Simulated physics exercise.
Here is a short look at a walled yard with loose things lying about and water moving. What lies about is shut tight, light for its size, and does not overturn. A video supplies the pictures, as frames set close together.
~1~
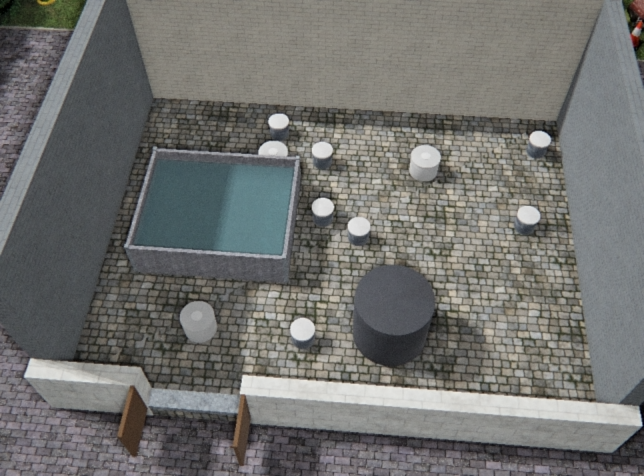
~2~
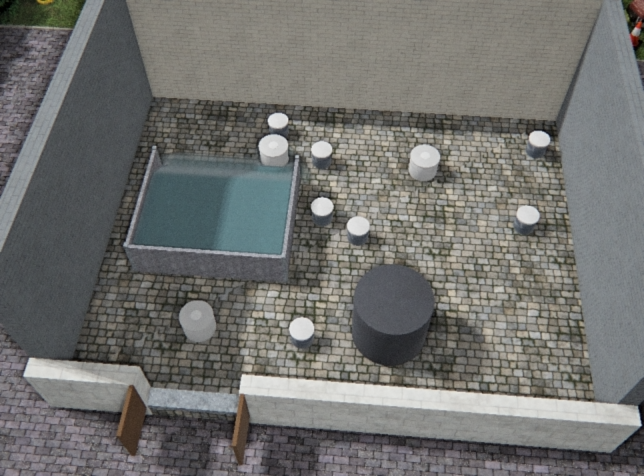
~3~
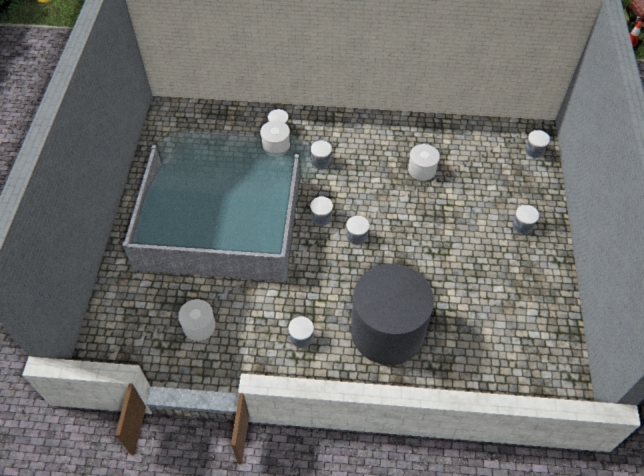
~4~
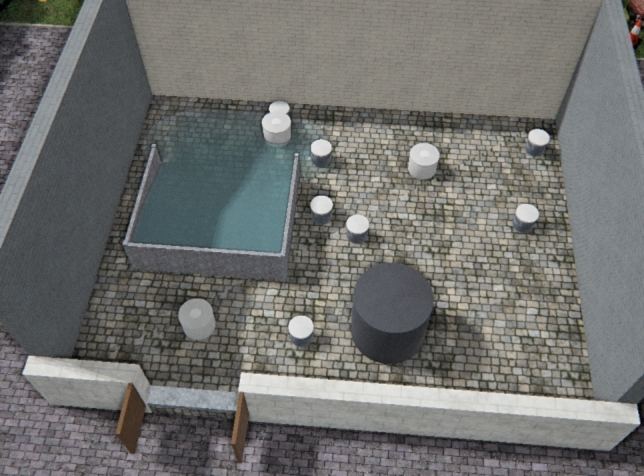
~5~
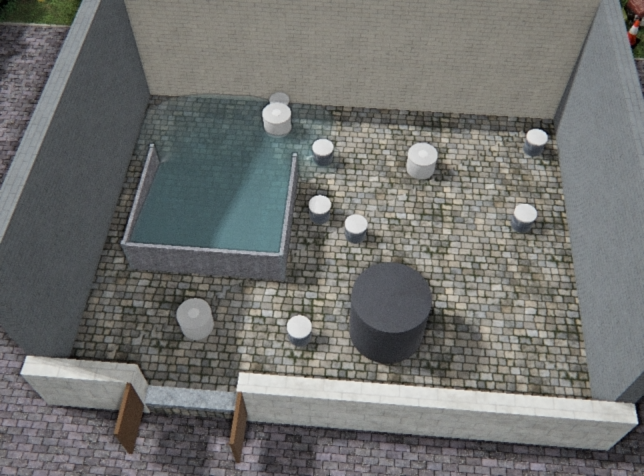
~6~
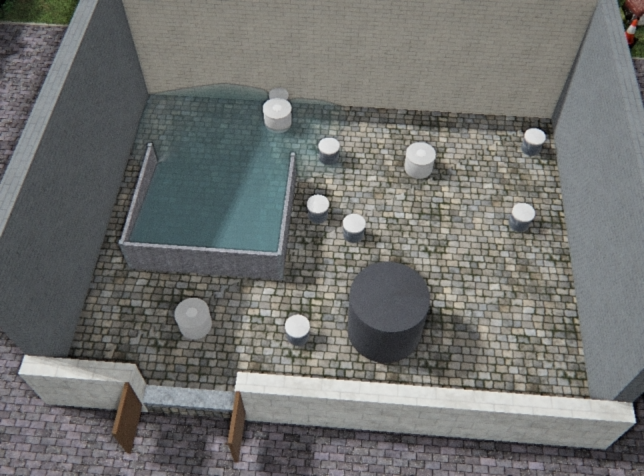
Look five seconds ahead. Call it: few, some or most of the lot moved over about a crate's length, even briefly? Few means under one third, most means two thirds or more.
Some.
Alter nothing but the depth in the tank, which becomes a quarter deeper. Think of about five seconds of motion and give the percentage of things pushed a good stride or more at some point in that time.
60 per cent.
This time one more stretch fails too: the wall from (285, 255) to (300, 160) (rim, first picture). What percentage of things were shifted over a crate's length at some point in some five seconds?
I make it 40 per cent.
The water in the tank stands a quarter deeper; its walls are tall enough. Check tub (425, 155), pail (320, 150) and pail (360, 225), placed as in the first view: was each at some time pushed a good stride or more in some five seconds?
Taking them as listed, the first reached the mark, the second reached the mark and the third stopped before it.
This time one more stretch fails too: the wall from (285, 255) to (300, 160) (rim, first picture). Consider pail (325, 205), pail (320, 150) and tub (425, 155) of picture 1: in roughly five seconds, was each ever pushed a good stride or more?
Each in turn, ends up that far off, never travels that far, ends up that far off.
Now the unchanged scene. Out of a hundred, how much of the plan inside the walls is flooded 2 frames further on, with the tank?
My estimate is about 25 per cent.
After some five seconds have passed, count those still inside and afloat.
Count: 3.
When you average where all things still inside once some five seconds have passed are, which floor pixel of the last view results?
Average floor point: Approx. (420, 269).
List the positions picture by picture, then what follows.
A tub at (273, 152), on the bottom; a pail at (279, 121), on the bottom; 0 of 10 have shifted, in the first picture.
A tub at (273, 145), on the bottom, close to its start; a pail at (278, 120), on the bottom; 1 of 10 have shifted, in the second picture.
A tub at (275, 131) rests on the ground, a stride from its start; a pail at (278, 117), on the bottom, close to its start; 2 of 10 have shifted, in the third picture.
A tub at (276, 122), on the bottom, a stride from its start; a pail at (279, 108), on the bottom, close to its start; 2 of 10 have shifted, in the fourth picture.
A tub at (277, 113), afloat, a stride from its start; a pail at (279, 100) rests on the ground, a stride from its start; 3 of 10 have shifted, in the fifth picture.
A tub at (277, 108) floats, a stride from its start; a pail at (279, 95), afloat, a stride from its start; 3 of 10 have shifted, in the sixth picture.
A moment on, 2 of 10 are well off their spots; 2 afloat.
Next, 2 of 10 are well off their spots; 1 afloat.
Later, 5 of 10 are well off their spots; 2 afloat.
In the end, 6 of 10 are well off their spots, and 6 have been at some point; 3 afloat.
